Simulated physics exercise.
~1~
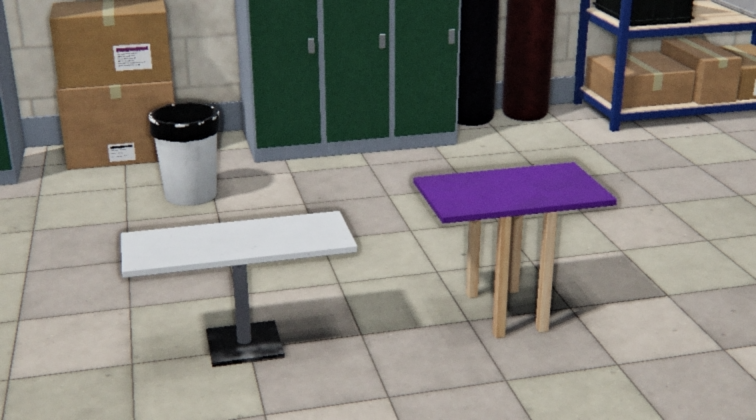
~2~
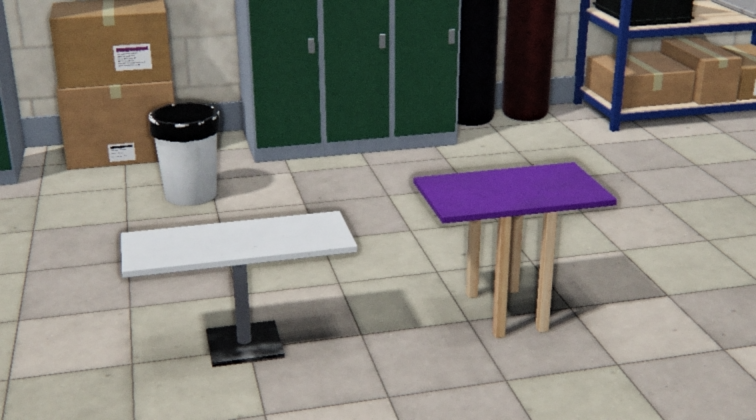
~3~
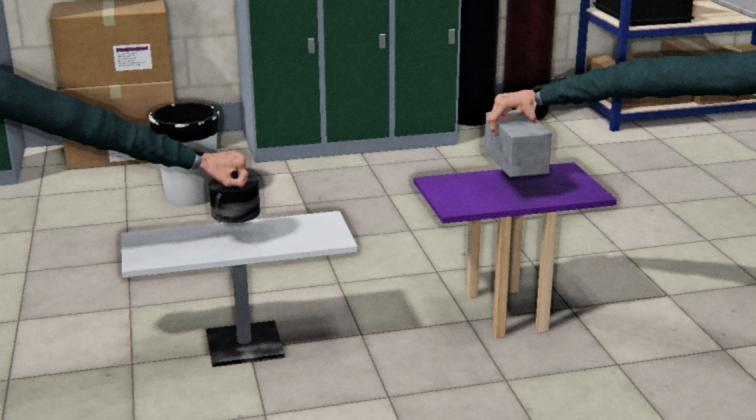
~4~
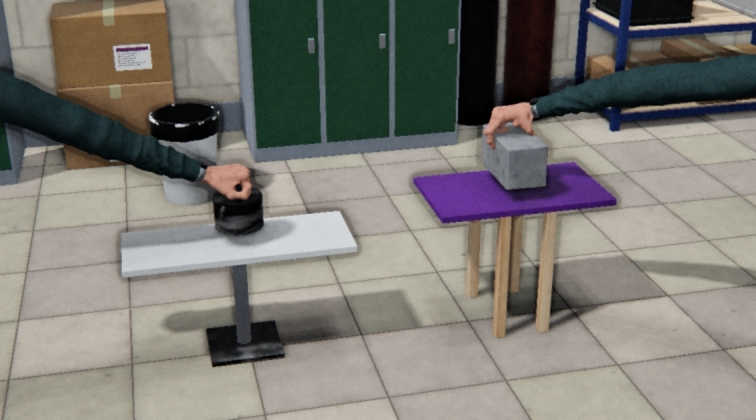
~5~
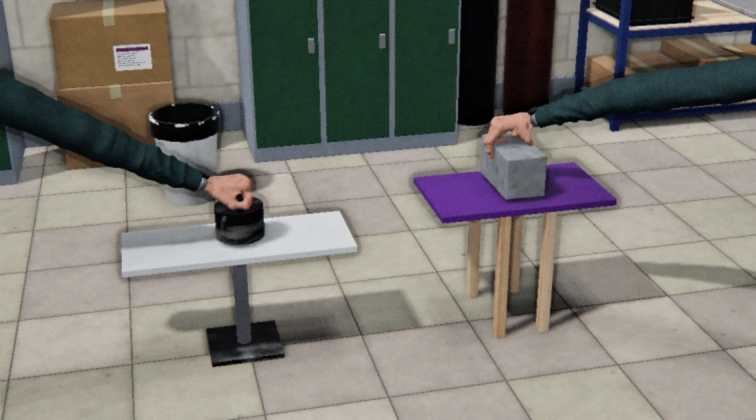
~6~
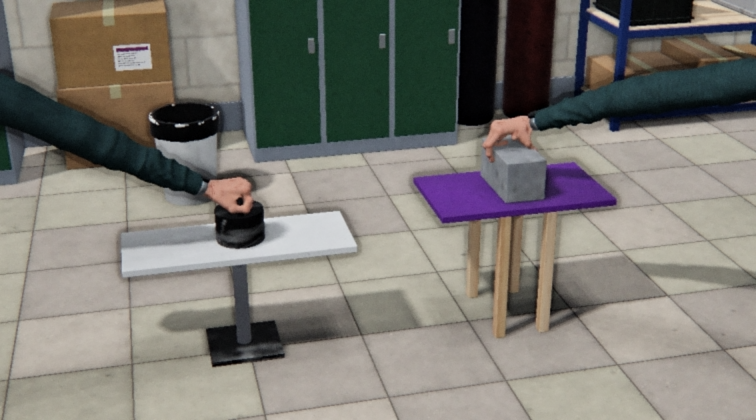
Two small tables, a white one on a single dark post at left and a purple one on wooden legs at right, stand on a tiled floor, seen from slightly above by a still camera. Green lockers, cardboard boxes, a bin and blue shelving line the wall behind. Dark-sleeved arms appear from both sides, lowering a round black object onto the white top and a grey block onto the purple, hands still on them.
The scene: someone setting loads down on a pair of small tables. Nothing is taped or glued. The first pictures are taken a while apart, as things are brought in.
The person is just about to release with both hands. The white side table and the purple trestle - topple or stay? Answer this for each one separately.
White side table - stay; purple trestle - stay.
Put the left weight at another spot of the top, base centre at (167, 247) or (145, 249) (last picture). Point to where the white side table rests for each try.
Near (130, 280) and (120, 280).
Then, 1.02 s later than the last frame, white side table at rest near (238, 243); purple trestle at rest near (512, 191).
When it is over, the white side table stays flat on its feet, near (238, 243); the purple trestle stays flat on its feet, near (512, 191).
